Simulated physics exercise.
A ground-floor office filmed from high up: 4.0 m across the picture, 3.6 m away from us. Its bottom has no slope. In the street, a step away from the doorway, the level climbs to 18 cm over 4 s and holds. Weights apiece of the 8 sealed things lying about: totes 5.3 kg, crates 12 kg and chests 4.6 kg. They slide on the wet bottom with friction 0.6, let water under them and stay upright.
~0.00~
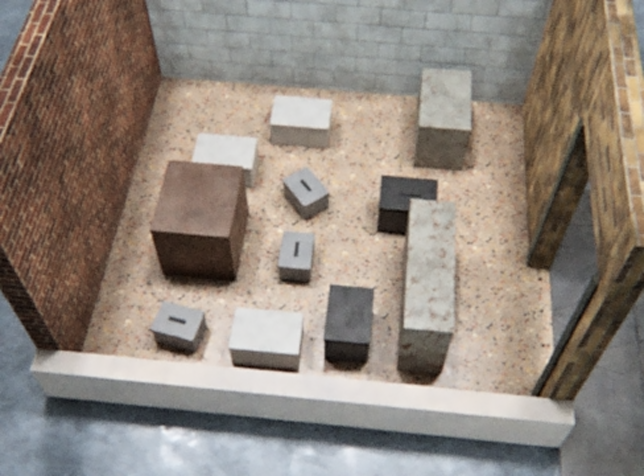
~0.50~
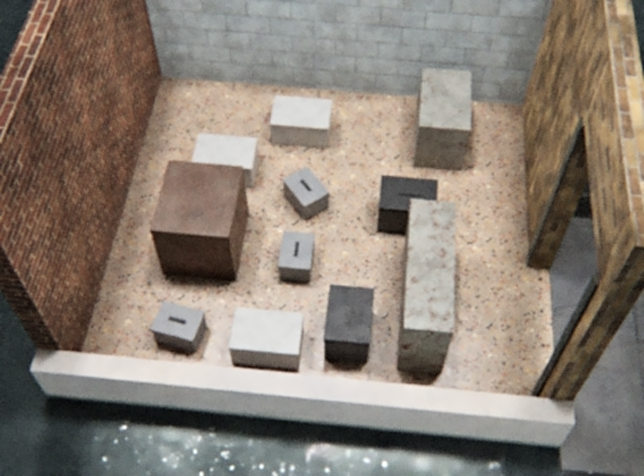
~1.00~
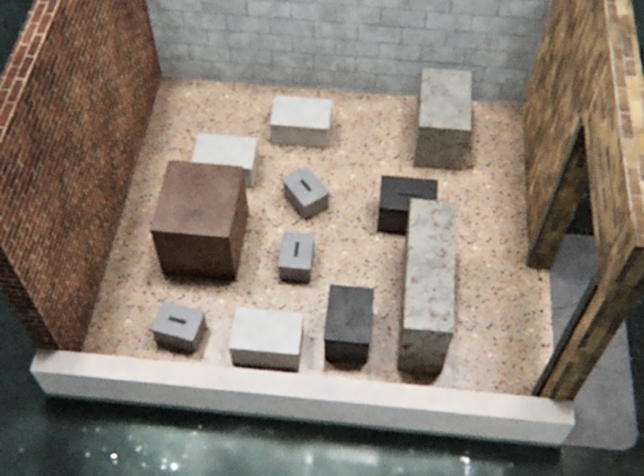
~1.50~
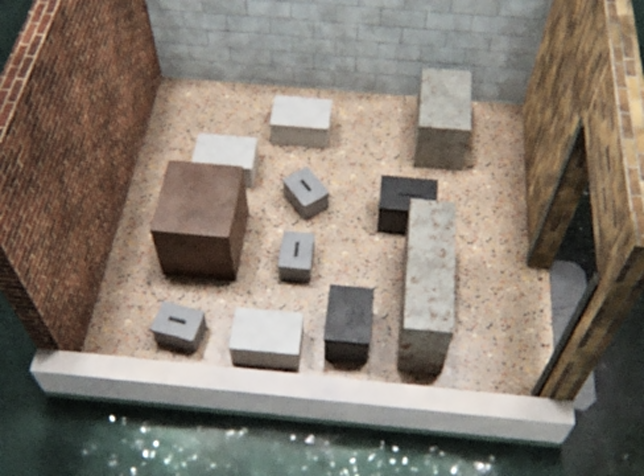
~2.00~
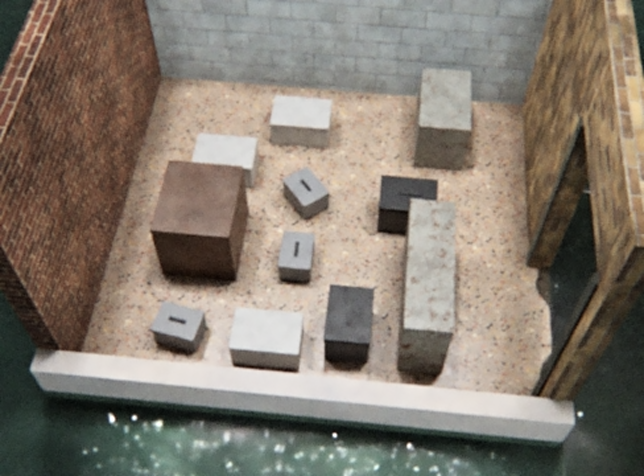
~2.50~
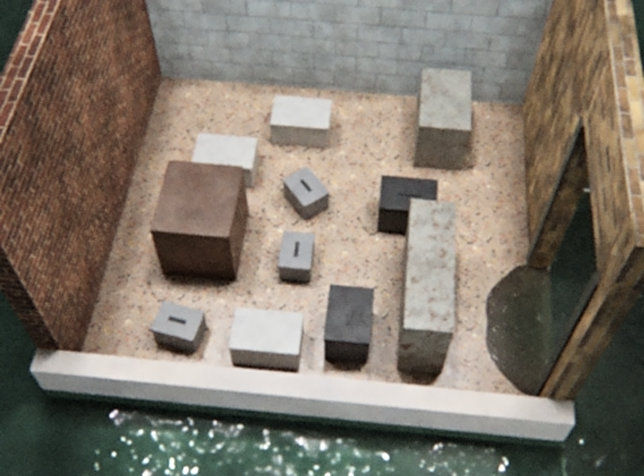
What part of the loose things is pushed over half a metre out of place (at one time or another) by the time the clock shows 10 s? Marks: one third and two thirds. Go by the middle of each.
It is under a third.
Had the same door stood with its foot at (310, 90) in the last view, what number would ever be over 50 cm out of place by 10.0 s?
In that case 5 of them.
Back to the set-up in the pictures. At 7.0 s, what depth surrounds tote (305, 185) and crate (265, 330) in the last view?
Roughly 2 and 4 cm.
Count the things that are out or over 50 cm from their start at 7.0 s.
By then 0.
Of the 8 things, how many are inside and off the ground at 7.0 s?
I count 1.
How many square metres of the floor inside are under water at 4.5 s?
Some 3.0 m2.
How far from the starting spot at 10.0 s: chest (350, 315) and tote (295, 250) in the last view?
In turn: 40 cm, 0 cm.
After 3.5 s 0 of 8 are over 50 cm from their spots; 0 afloat.
After 4.5 s 0 of 8 are over 50 cm from their spots; 0 afloat.
After 7.0 s 0 of 8 are over 50 cm from their spots; 1 afloat.
After 10.0 s 0 of 8 are over 50 cm from their spots, and 0 have been at some point; 4 afloat.
